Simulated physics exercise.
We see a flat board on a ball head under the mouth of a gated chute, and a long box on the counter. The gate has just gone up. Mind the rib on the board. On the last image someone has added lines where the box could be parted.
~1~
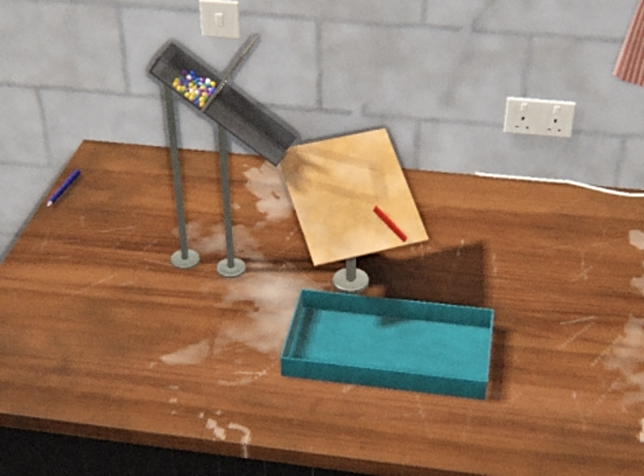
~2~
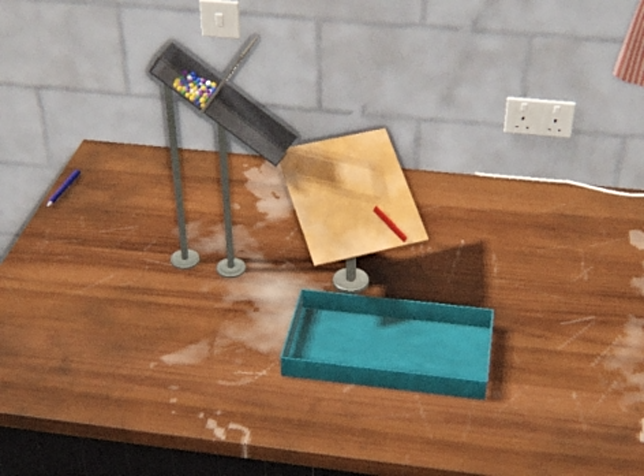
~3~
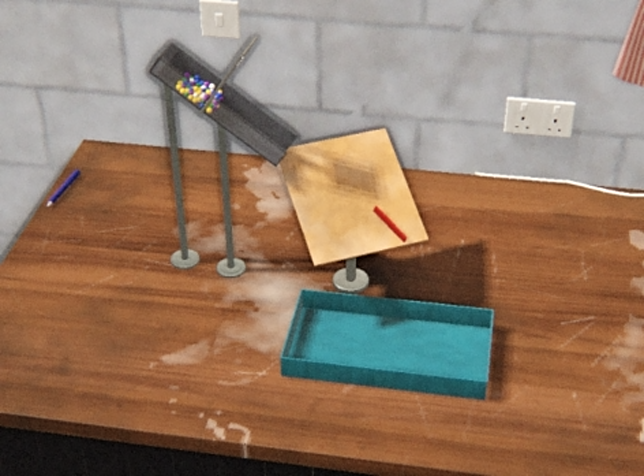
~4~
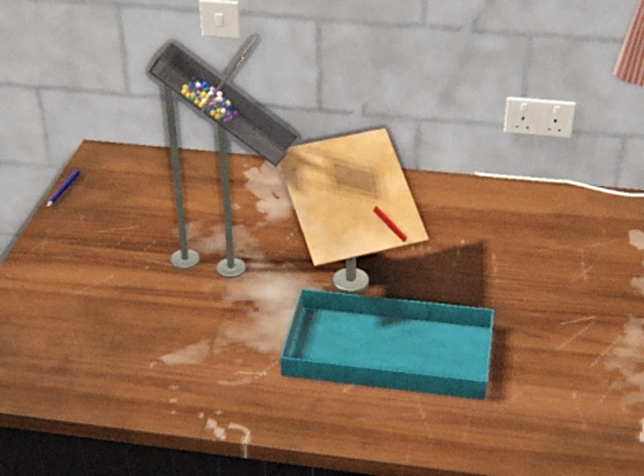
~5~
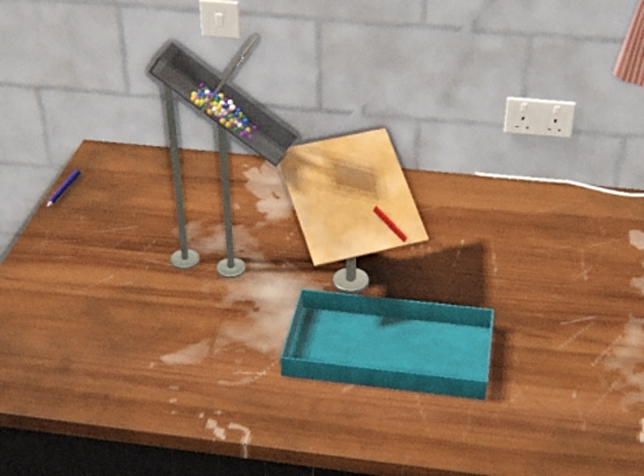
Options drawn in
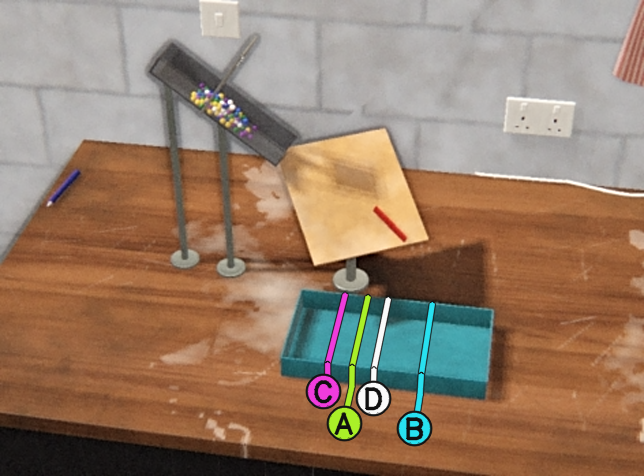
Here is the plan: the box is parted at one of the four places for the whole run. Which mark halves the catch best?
Line B does it best.
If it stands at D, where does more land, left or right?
More lands on the right.
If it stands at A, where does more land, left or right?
More lands on the right.
On the marked copy, line A crosses the front rim at (352, 366); line B crosses the front rim at (421, 374); line C crosses the front rim at (327, 363); line D crosses the front rim at (374, 368).
With A, of what is caught, a stray few on the left of the divider, nearly all on the right.
With B, of what is caught, about half on the left of the divider, about half on the right.
With C, of what is caught, none on the left of the divider, all on the right.
With D, of what is caught, a small part on the left of the divider, most on the right.
